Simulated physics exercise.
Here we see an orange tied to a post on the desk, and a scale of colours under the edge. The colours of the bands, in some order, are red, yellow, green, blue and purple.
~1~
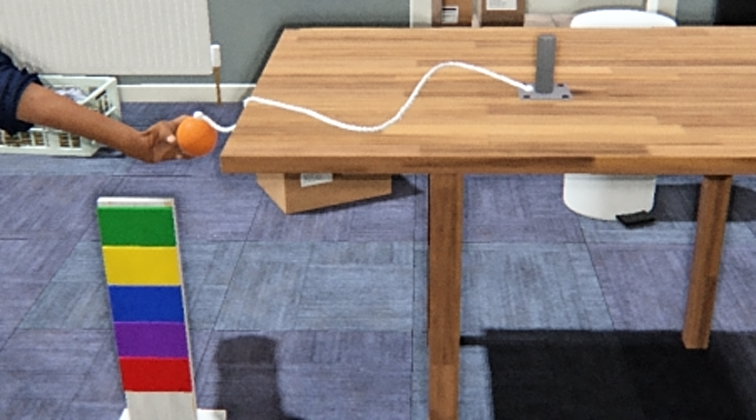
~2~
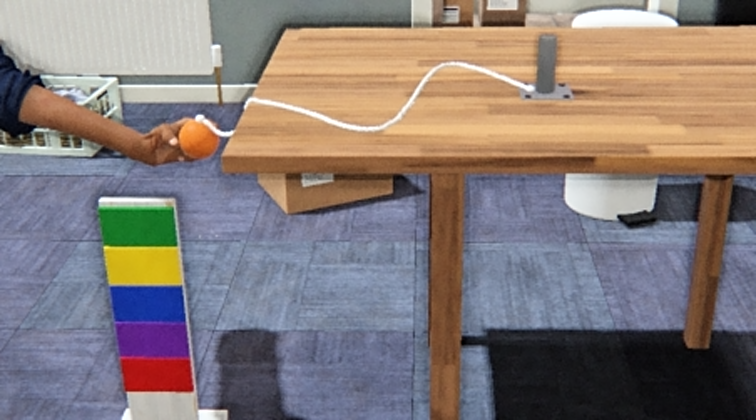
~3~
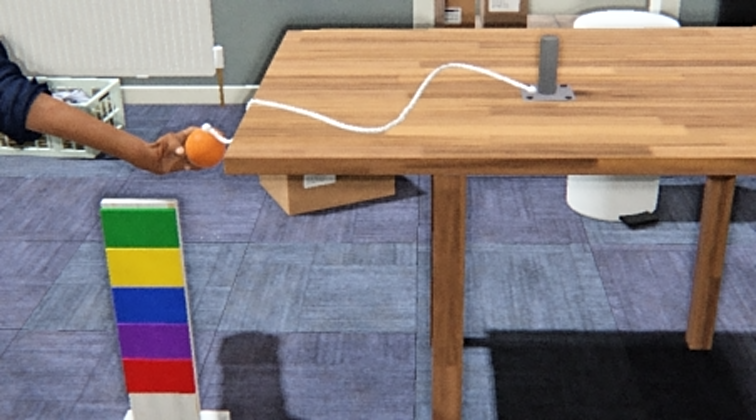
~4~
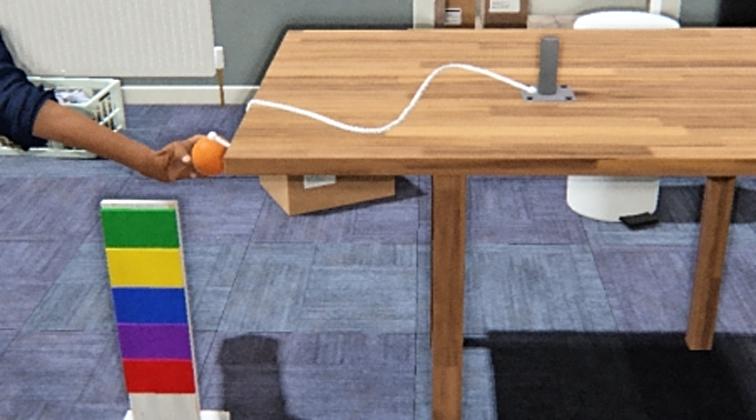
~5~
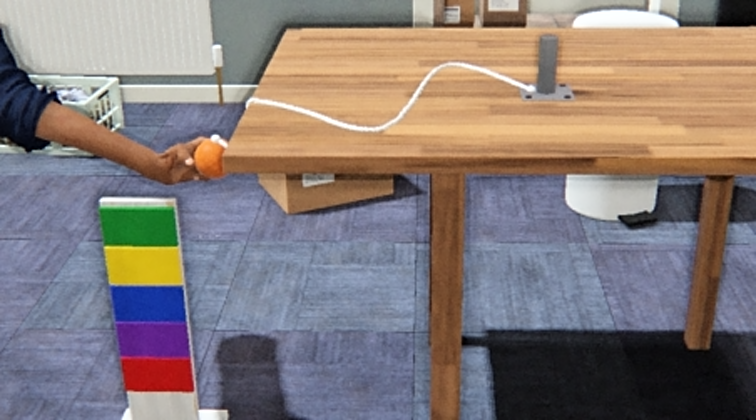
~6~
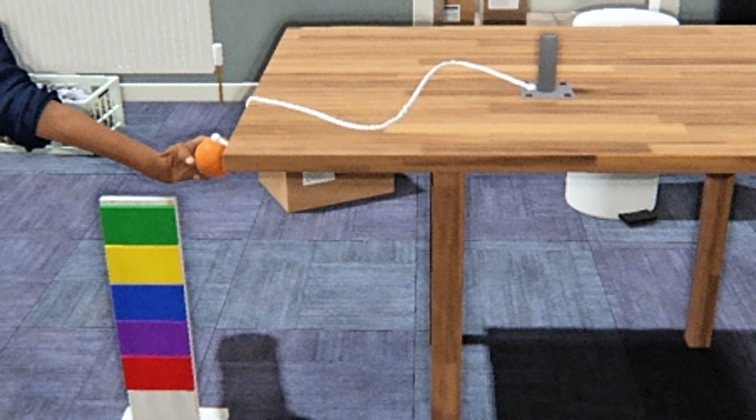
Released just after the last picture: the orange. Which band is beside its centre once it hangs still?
The red band.
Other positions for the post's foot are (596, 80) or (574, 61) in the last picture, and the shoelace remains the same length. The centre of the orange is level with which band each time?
Purple; purple.
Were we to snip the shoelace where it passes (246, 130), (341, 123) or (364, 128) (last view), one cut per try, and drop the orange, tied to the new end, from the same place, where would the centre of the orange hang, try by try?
In order, roughly (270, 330), (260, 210) and (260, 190).
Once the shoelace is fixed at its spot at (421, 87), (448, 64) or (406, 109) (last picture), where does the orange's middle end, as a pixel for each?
Taking the tries in turn: (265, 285), (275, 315) and (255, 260).
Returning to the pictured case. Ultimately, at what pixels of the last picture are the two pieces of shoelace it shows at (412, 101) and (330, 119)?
End positions: About (267, 95) and about (260, 209).
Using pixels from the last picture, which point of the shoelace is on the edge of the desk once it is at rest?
About (409, 106).
Early on, orange near (276, 327); level with purple.
Midway, orange near (278, 374); level with red.
Finally, orange near (274, 376); level with red. Its middle rests at the red band.
